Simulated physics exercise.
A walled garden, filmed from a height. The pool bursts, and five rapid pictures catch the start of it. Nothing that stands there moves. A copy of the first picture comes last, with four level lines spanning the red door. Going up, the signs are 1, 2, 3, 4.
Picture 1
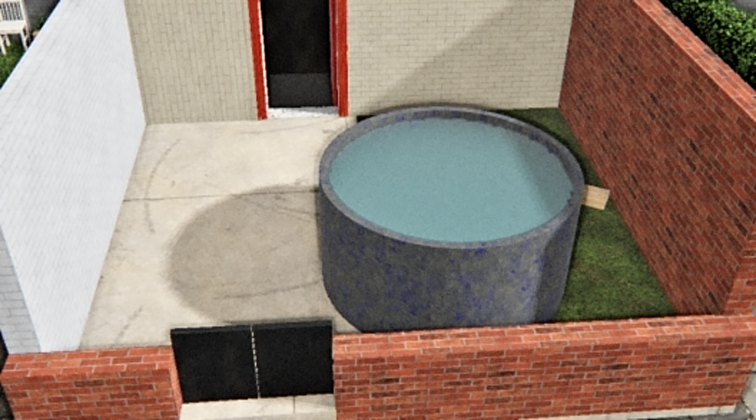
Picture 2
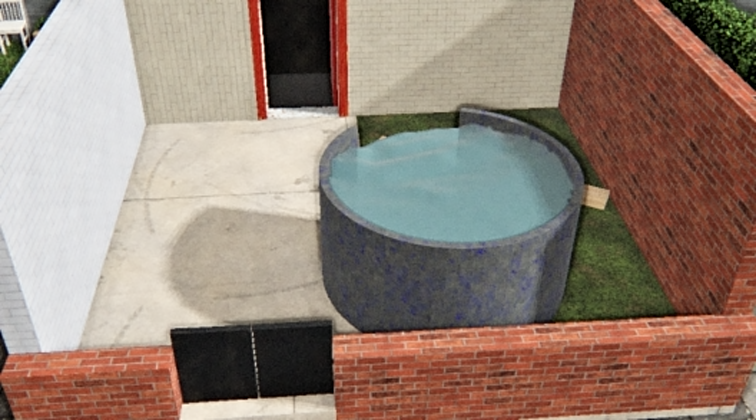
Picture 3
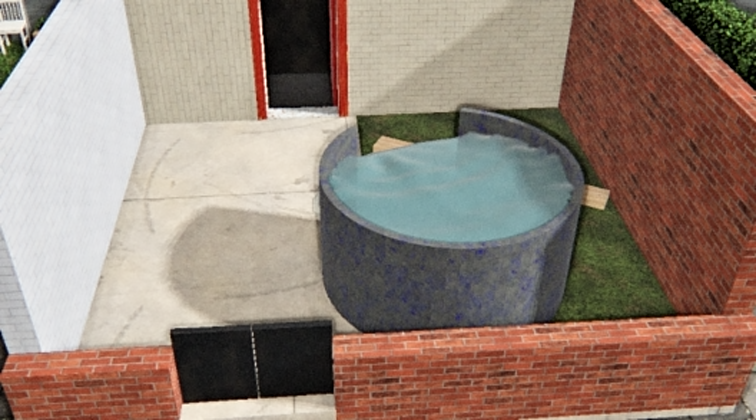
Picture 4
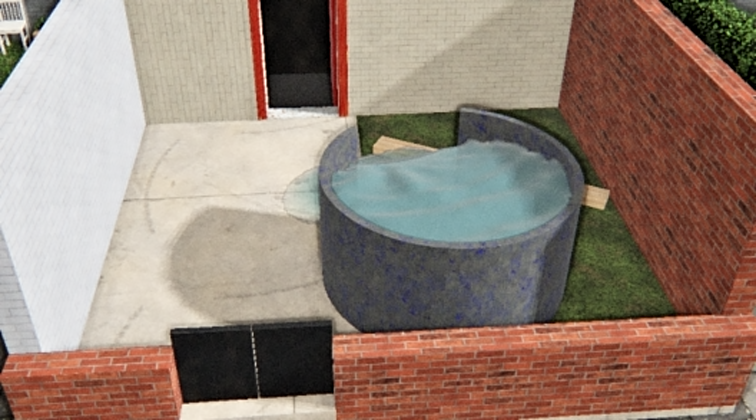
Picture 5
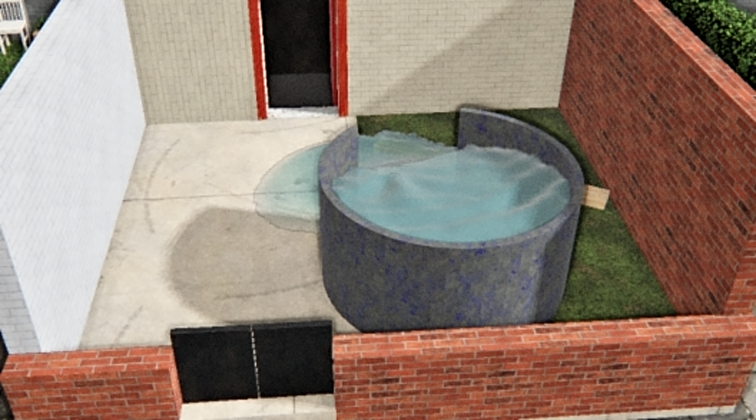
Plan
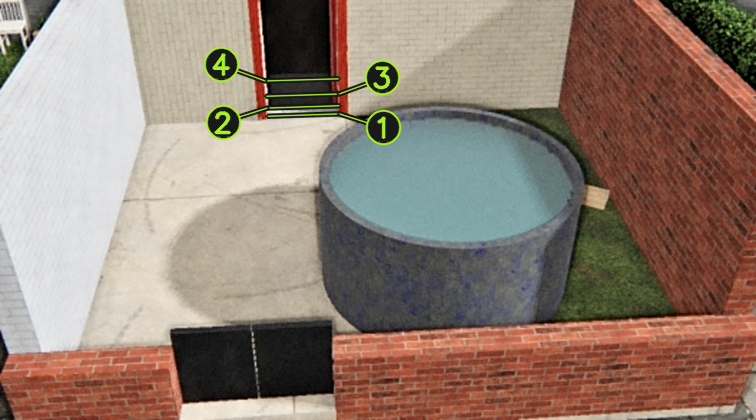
The clip shows a round stone pool of still water in a walled garden; a section of its back wall disappears, the water surface churns and lowers there, and water spreads behind the pool and leftward onto the pale paving.
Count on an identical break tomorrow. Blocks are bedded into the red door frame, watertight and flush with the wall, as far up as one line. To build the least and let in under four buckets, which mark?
4 is the one.
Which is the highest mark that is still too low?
Mark 3.
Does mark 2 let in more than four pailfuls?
Yes.
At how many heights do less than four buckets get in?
One of them.
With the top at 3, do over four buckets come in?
Yes.
In lime, 1 at (303, 115); 2 at (303, 106); 3 at (302, 95); 4 at (302, 79); from the bottom up 1, 2, 3, 4.
If 1 is chosen, dozens of bucketfuls pour in.
If 2 is chosen, dozens of bucketfuls pour in.
If 3 is chosen, about 11 bucketfuls get in.
If 4 is chosen, a splash gets over, under a bucket.
